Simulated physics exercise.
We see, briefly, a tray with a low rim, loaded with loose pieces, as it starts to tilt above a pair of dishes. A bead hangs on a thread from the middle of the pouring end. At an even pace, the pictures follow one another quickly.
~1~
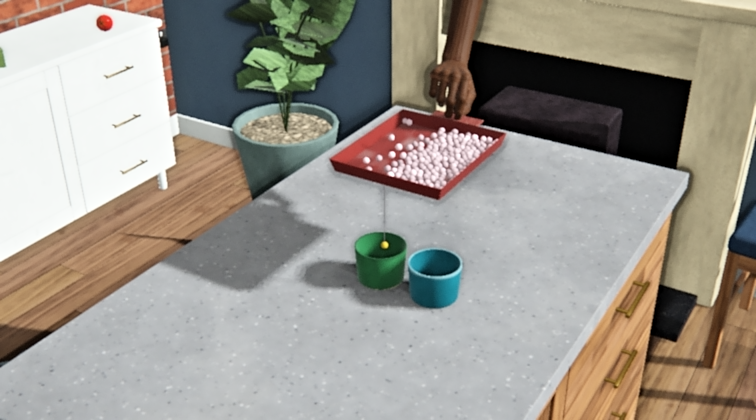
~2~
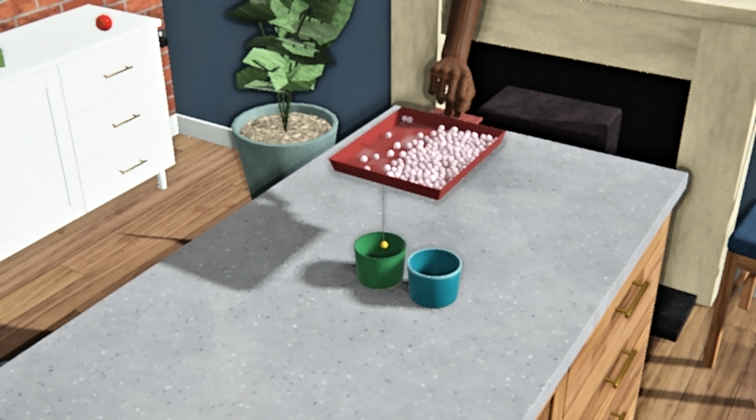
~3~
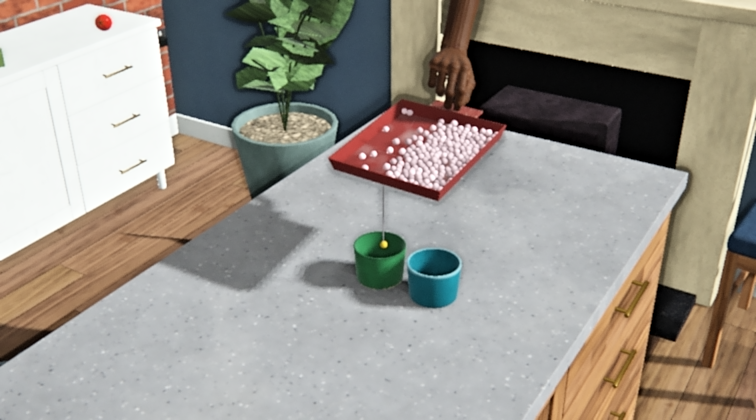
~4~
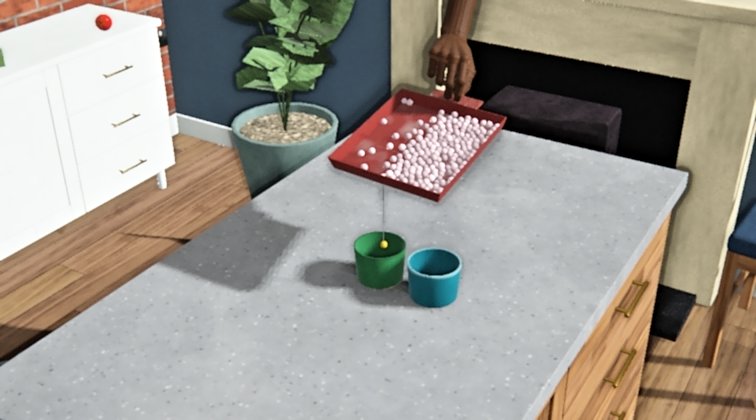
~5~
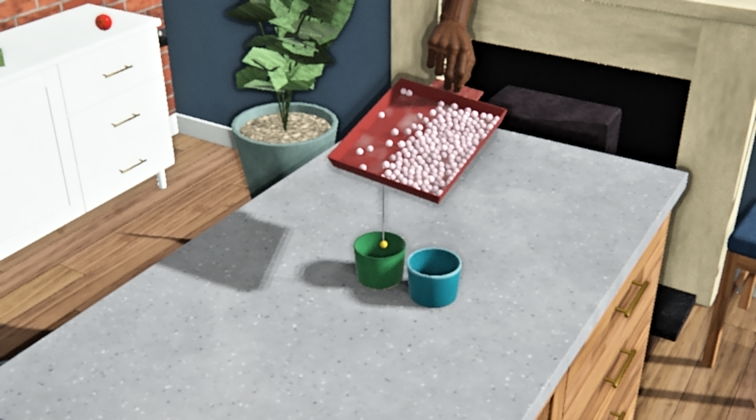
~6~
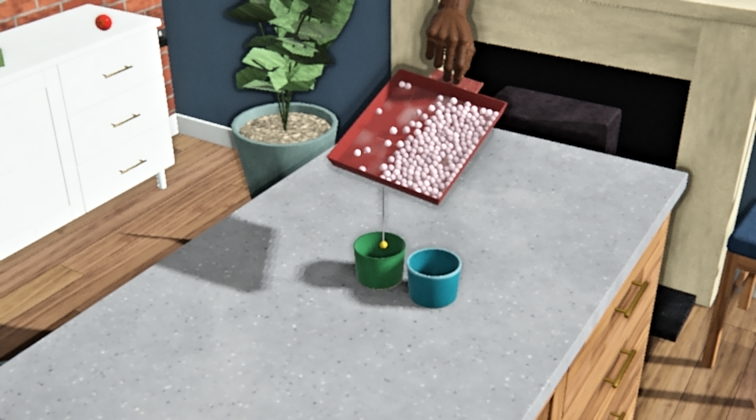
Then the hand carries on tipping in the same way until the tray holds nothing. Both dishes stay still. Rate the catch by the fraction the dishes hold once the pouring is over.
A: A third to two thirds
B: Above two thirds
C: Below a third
Option C: Below a third.
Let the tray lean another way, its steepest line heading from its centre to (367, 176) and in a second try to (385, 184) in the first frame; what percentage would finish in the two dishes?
Somewhere close to 0 % the first time, 0 % the second.
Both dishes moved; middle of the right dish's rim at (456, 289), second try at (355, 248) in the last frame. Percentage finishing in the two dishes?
Roughly 60 per cent, then roughly 0 per cent.
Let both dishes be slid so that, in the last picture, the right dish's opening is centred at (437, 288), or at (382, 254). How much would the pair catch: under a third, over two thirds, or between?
First place: Above two thirds. Second place: Under a third.
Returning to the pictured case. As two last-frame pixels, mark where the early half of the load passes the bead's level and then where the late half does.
It goes through near (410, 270) first, then near (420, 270).
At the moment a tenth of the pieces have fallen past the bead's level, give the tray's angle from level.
Close to 75 degrees, I reckon.
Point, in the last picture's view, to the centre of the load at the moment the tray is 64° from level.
The load is centred around (419, 179).
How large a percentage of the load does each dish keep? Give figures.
The left dish keeps near 0 in a hundred, the right dish near 10 in a hundred.
Soon after the last picture, tray tipped steeply; nearly all on the tray; a stray few outside both; a small part in the air.
A little later, tray tipped past a quarter turn; a small part on the tray; a stray few in the right dish; most outside both; a small part in the air.
Later still, tray tipped past a quarter turn; a small part in the right dish; nearly all outside both.
By the end, tray tipped past a quarter turn; a small part in the right dish; none in the left dish; nearly all outside both.
